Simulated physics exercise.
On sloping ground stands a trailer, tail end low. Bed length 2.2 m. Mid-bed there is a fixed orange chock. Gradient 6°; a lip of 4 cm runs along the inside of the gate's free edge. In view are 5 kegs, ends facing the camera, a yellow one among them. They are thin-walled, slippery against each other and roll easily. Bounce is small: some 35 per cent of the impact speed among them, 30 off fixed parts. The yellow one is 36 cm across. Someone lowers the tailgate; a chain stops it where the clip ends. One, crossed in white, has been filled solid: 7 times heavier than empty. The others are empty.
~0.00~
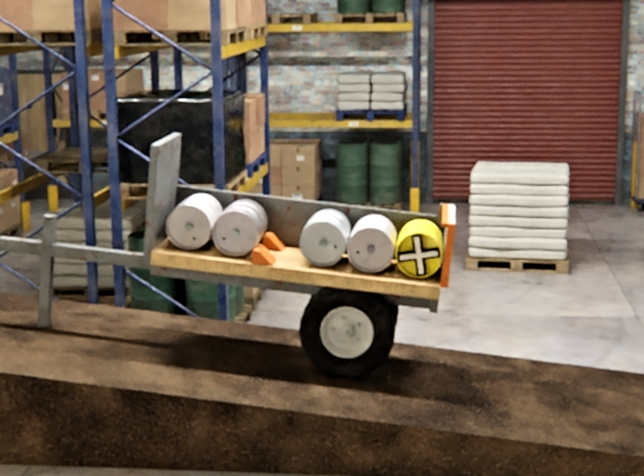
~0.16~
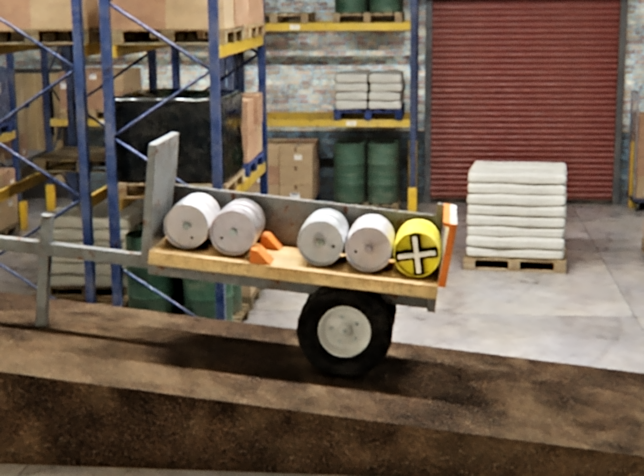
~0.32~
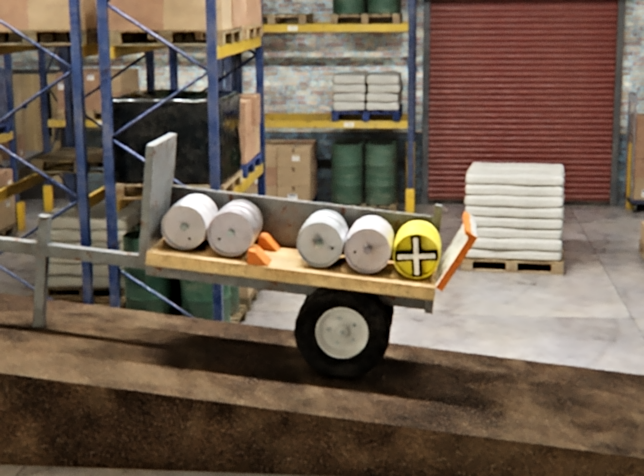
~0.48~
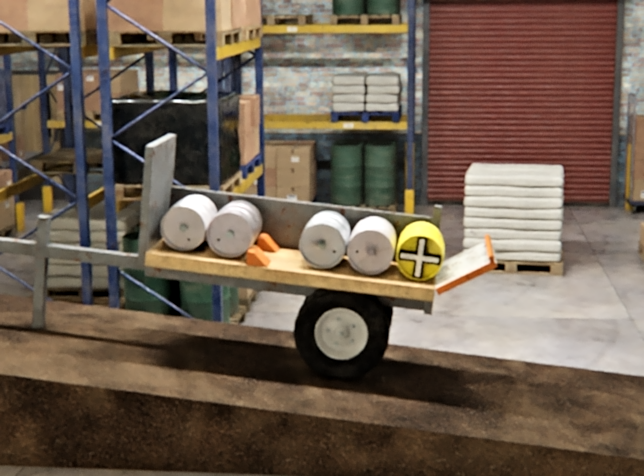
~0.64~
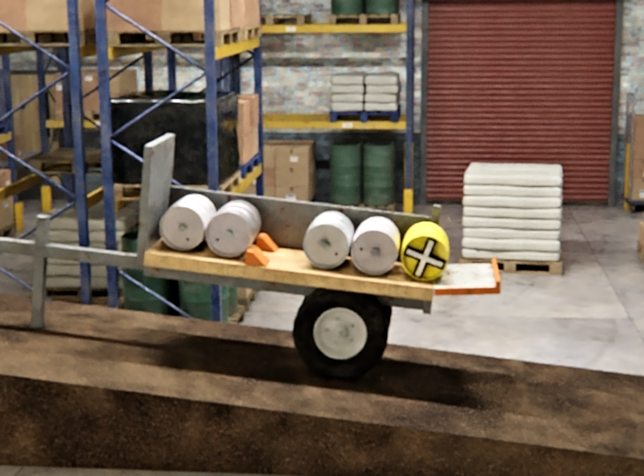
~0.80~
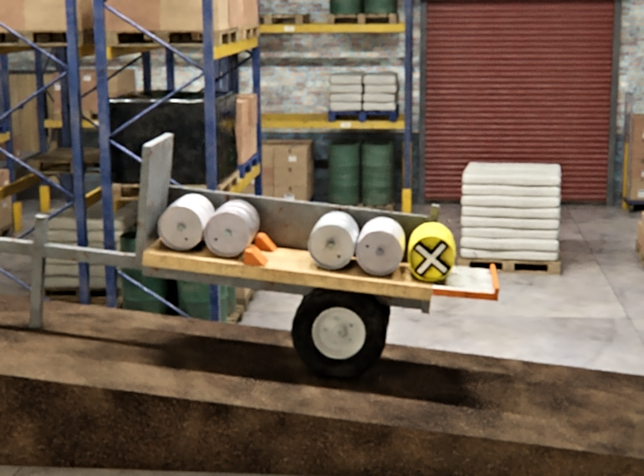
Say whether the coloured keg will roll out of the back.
The yellow one remains aboard.
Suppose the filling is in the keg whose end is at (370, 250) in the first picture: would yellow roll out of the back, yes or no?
In that case yellow yes.
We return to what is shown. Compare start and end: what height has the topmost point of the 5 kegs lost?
About 0 cm.
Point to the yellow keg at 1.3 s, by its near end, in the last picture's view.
Near (467, 262).
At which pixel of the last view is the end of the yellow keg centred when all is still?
Near (480, 263).
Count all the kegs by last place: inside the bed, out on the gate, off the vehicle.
In that order: 4, 1, 0.
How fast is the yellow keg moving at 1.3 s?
Near 0.6 m/s.
By 1.3 s, yellow is on the gate, 25 cm past the hinge, rolling right; 0 of 5 are out.
By 2.0 s, yellow is on the gate, 30 cm past the hinge, rolling left; 0 of 5 are out.
By 2.8 s, yellow as before; 0 of 5 are out.
Finally (3.6 s), yellow is on the gate, 30 cm past the hinge; 0 of 5 are out.
